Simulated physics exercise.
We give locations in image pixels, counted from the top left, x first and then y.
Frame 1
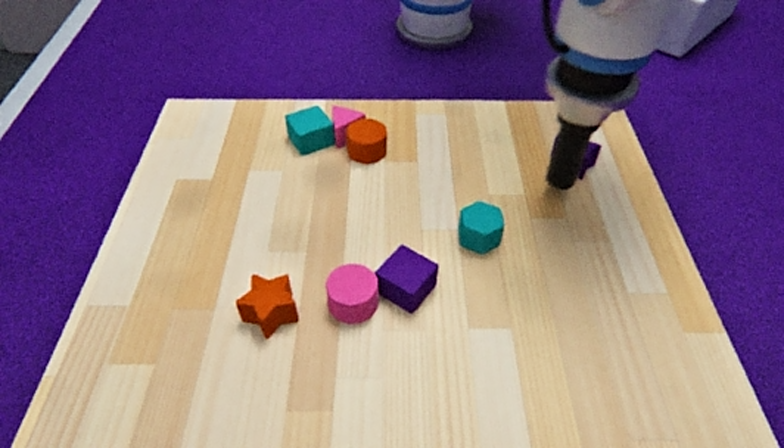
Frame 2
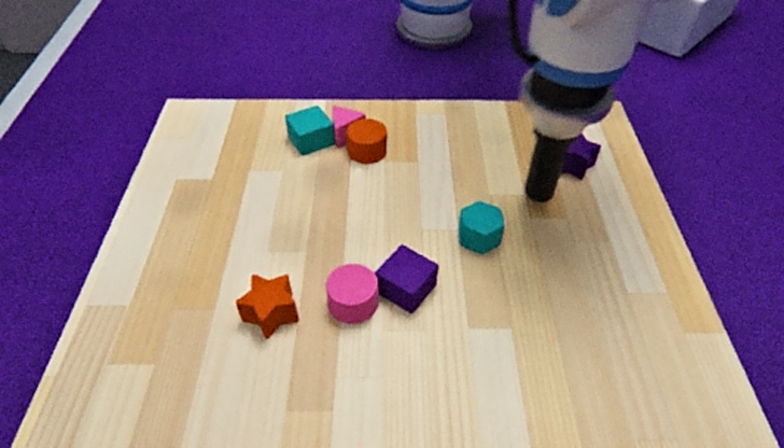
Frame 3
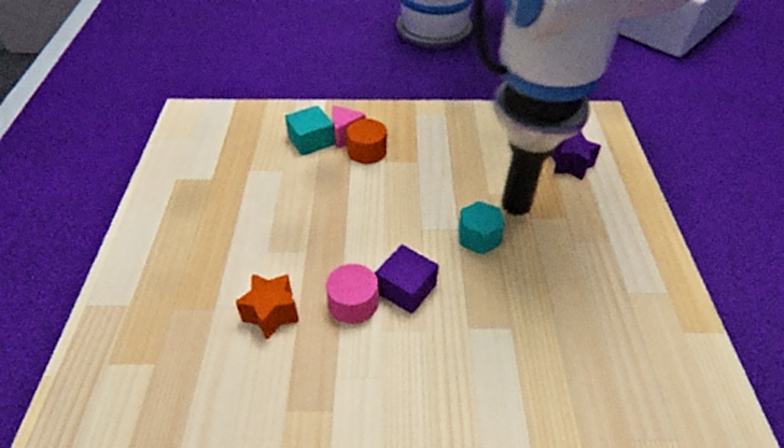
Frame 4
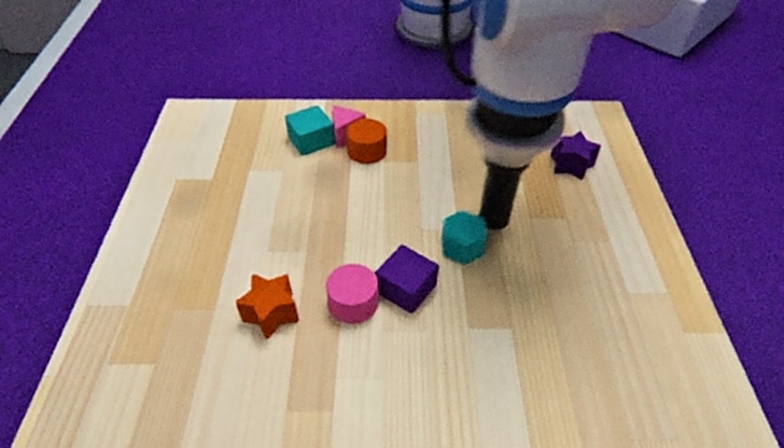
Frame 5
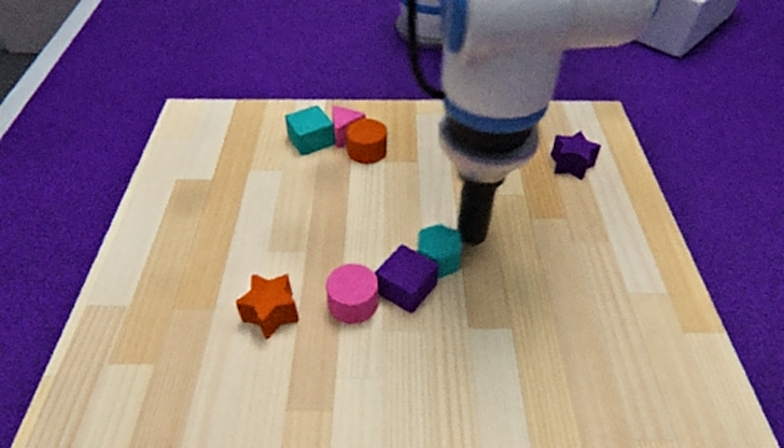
A robot arm with a dark rod moves left and toward the viewer across a wooden board, then pushes a turquoise six-sided block up to a purple four-sided block beside a pink disc, while the other blocks stay still.
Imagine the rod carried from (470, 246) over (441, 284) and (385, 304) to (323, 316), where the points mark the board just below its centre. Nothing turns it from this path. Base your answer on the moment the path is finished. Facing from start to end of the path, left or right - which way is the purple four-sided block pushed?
It heads right.
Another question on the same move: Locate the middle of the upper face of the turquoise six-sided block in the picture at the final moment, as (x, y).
It is at (278, 296).
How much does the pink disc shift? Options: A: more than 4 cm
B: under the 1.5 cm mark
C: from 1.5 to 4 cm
Letter A.
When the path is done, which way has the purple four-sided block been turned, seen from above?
From above, the turn goes clockwise.
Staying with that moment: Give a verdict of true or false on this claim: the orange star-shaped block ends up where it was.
This is false.
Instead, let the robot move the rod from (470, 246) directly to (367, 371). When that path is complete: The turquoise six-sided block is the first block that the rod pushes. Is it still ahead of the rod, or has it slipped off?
It lies beside or behind the rod.
On the path given first. One third of the way, rod at (442, 273); orange star-shaped block at (261, 296), turned 20° clockwise; pink disc at (309, 298); purple four-sided block at (358, 282), turned 30° clockwise; turquoise six-sided block at (403, 271), turned 30° clockwise.
Two thirds of the way, rod at (384, 293); orange star-shaped block at (194, 304), turned 20° clockwise; pink disc at (243, 305); purple four-sided block at (294, 289), turned 45° clockwise; turquoise six-sided block at (342, 287), turned 45° clockwise.
At the end, rod at (321, 305); orange star-shaped block at (127, 308), turned 20° clockwise; pink disc at (175, 309); purple four-sided block at (230, 296), turned 50° clockwise; turquoise six-sided block at (278, 296), turned 50° clockwise.
